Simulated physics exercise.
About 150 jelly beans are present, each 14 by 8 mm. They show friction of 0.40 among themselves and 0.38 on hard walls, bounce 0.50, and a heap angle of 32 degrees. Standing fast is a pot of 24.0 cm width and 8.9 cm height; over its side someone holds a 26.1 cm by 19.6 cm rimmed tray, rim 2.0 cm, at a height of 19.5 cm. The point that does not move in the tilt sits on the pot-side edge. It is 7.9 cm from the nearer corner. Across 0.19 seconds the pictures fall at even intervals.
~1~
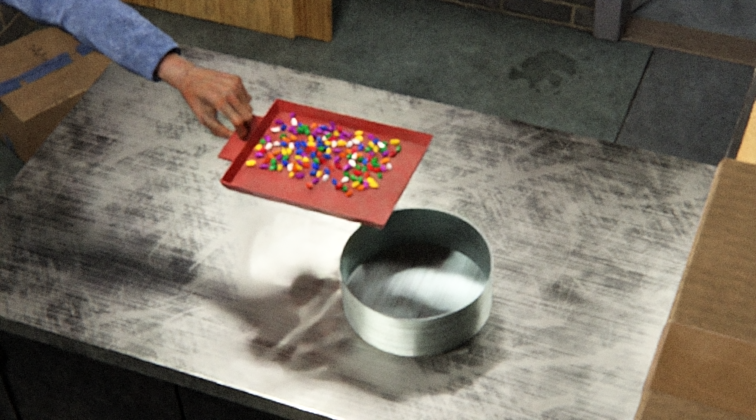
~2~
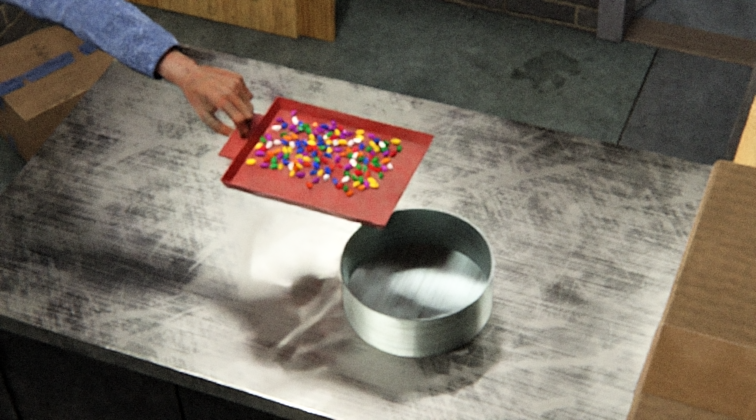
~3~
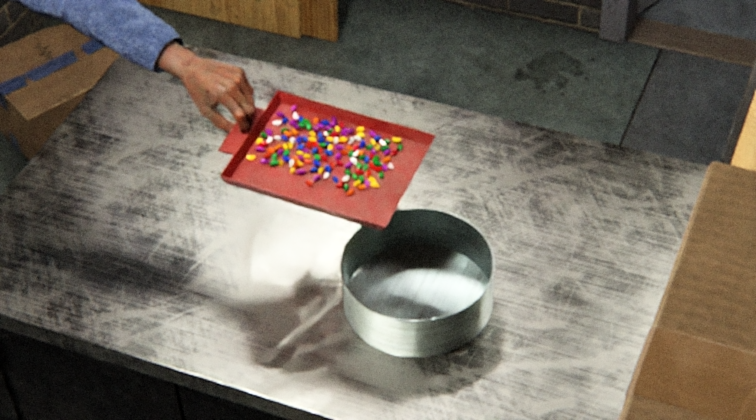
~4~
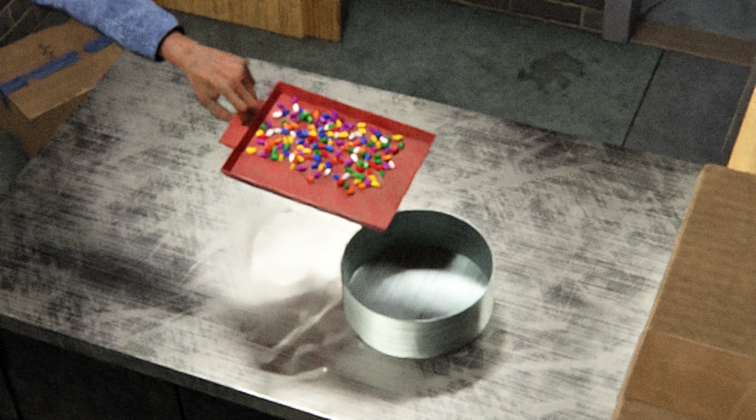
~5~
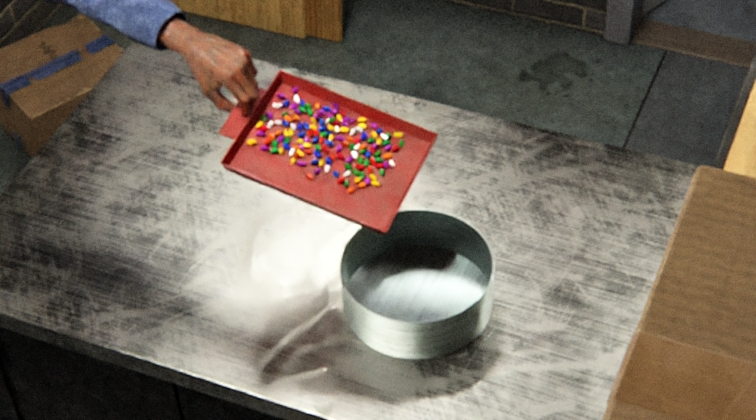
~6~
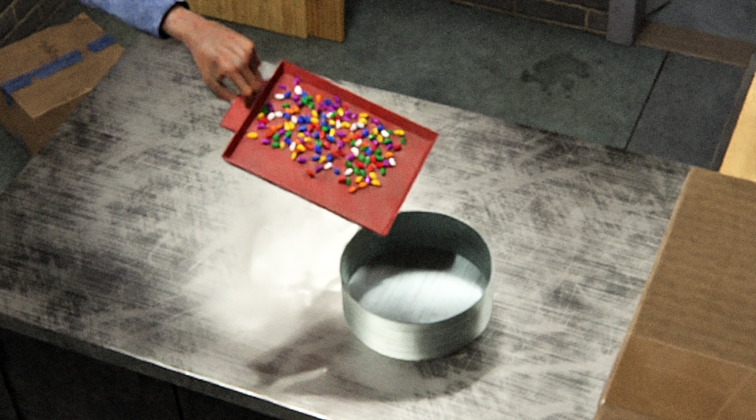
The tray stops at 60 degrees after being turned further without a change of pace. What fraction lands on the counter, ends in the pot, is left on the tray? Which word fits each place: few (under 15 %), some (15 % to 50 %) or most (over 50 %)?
Counter gets few; pot gets most; tray gets some.
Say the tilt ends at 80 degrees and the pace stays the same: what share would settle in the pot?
Around 100 per cent, then.
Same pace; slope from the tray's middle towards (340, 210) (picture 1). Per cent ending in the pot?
Roughly 55 per cent.
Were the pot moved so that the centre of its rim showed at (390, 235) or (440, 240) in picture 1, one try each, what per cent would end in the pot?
30 and 30 %.
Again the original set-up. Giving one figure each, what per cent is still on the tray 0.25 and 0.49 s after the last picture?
I'd say roughly 100, then roughly 45.
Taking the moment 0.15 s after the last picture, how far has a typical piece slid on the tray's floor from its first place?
I'd say close to 2 centimetres.
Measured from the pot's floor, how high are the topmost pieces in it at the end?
It stands at some 2.0 cm.
Then, 0.15 s after the last picture, tilt 41 degrees; the tray holds 100 %, the pot 0 %.
Then, 0.25 s after the last picture, tilt 55 degrees; the tray holds 100 %, the pot 0 %.
Then, 0.49 s after the last picture, tilt 60 degrees; the tray holds 45 %, the pot 20 %.
In the end, counter 0 %, pot 70 %, tray 30 %.
